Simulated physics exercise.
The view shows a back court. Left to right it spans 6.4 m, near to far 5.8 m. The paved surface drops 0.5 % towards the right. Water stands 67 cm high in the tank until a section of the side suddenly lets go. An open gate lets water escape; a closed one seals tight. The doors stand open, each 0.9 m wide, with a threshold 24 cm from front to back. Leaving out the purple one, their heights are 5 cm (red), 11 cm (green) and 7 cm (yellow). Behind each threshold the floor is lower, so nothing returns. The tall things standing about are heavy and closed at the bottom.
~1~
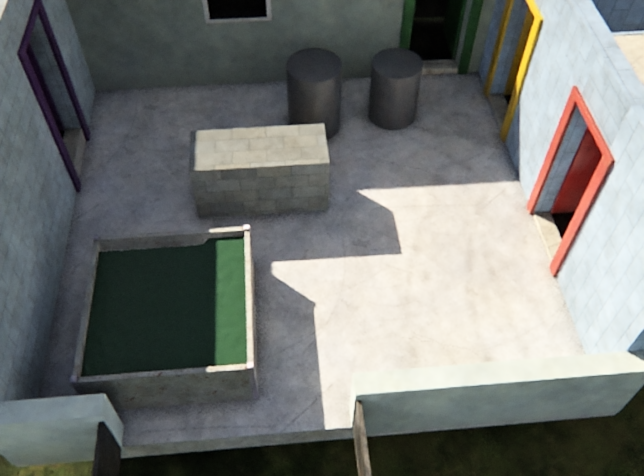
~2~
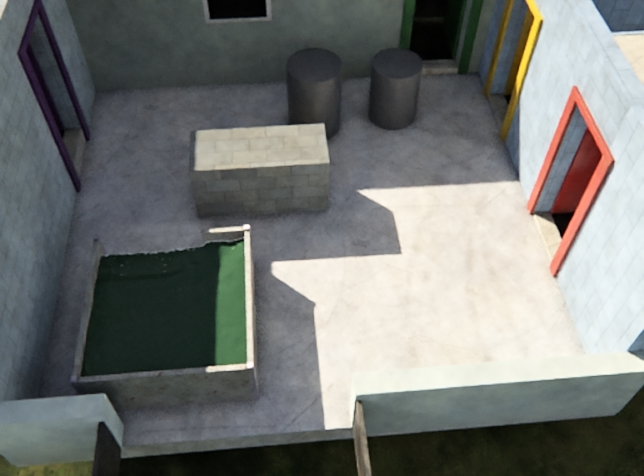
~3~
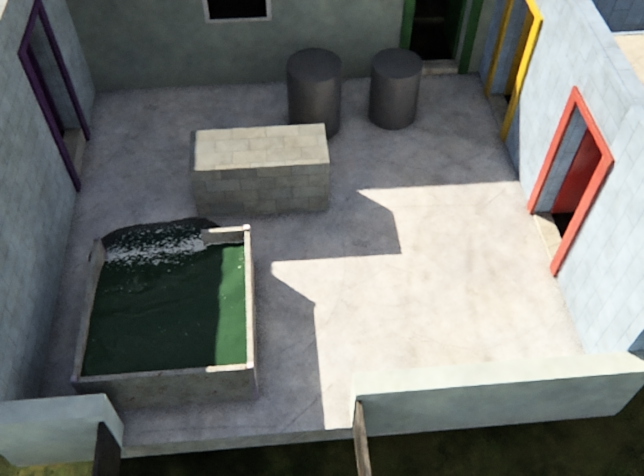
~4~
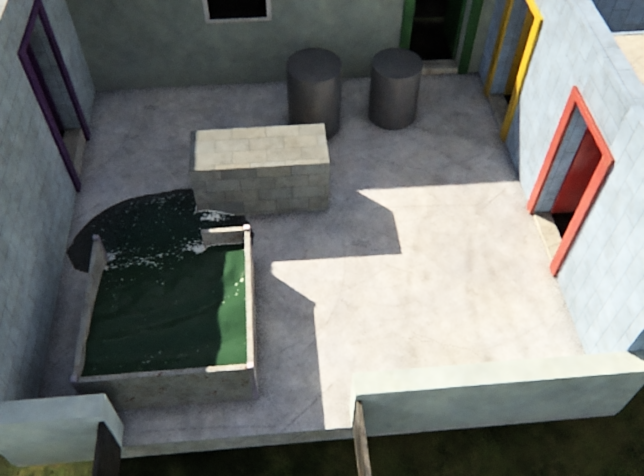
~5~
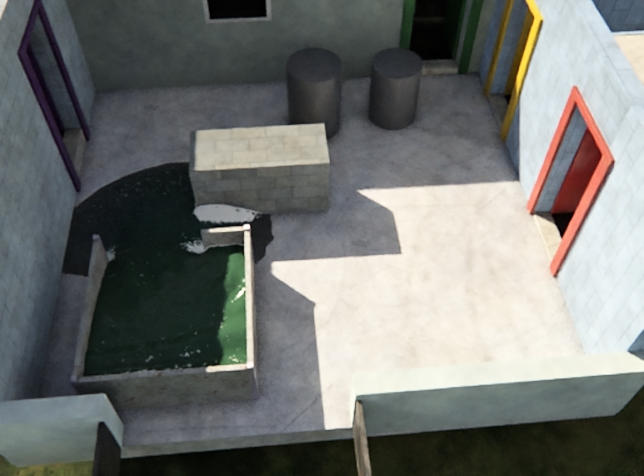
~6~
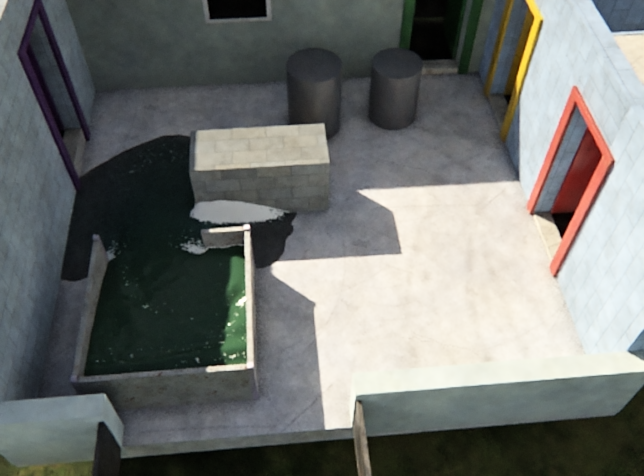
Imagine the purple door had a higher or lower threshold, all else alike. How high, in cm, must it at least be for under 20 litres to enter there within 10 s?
It would have to be roughly 14.5 cm high.
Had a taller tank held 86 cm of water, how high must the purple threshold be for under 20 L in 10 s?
Some 19 cm.
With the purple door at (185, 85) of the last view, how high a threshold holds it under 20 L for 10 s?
About 25 cm.
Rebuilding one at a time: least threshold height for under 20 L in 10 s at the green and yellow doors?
About 9.0 cm at green and 10.5 cm at yellow.
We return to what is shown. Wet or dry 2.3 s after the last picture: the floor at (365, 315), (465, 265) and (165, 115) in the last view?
In that order: Flooded, under water, flooded.
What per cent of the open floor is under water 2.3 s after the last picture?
Some 50 per cent of it.
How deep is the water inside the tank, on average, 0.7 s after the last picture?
Roughly 39 cm on average.
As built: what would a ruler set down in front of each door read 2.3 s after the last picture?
Depths in cm: Red 6, purple 13, green 0, yellow 0.
Then, 0.7 s after the last picture water covers 30 % of the floor, deepest (33 cm) near (147, 265); 19 cm at the purple door, 0 litres in over its 27 cm threshold.
Then, 2.3 s after the last picture water covers 50 % of the floor, deepest (33 cm) near (119, 90); 13 cm at the purple door, 0 litres in over its 27 cm threshold.
Then, 9.3 s after the last picture water covers 95 % of the floor, deepest (12 cm) near (570, 332); 7 cm at the purple door, 0 litres in over its 27 cm threshold.
At the purple door as built, the water peaked near 20 cm, 3.1 s after the last picture.
With a threshold of 12.5 cm, 36 litres would have come in within the 10 s; with 16.5 cm, 9 litres. So under 20 litres takes about 14.5 cm.
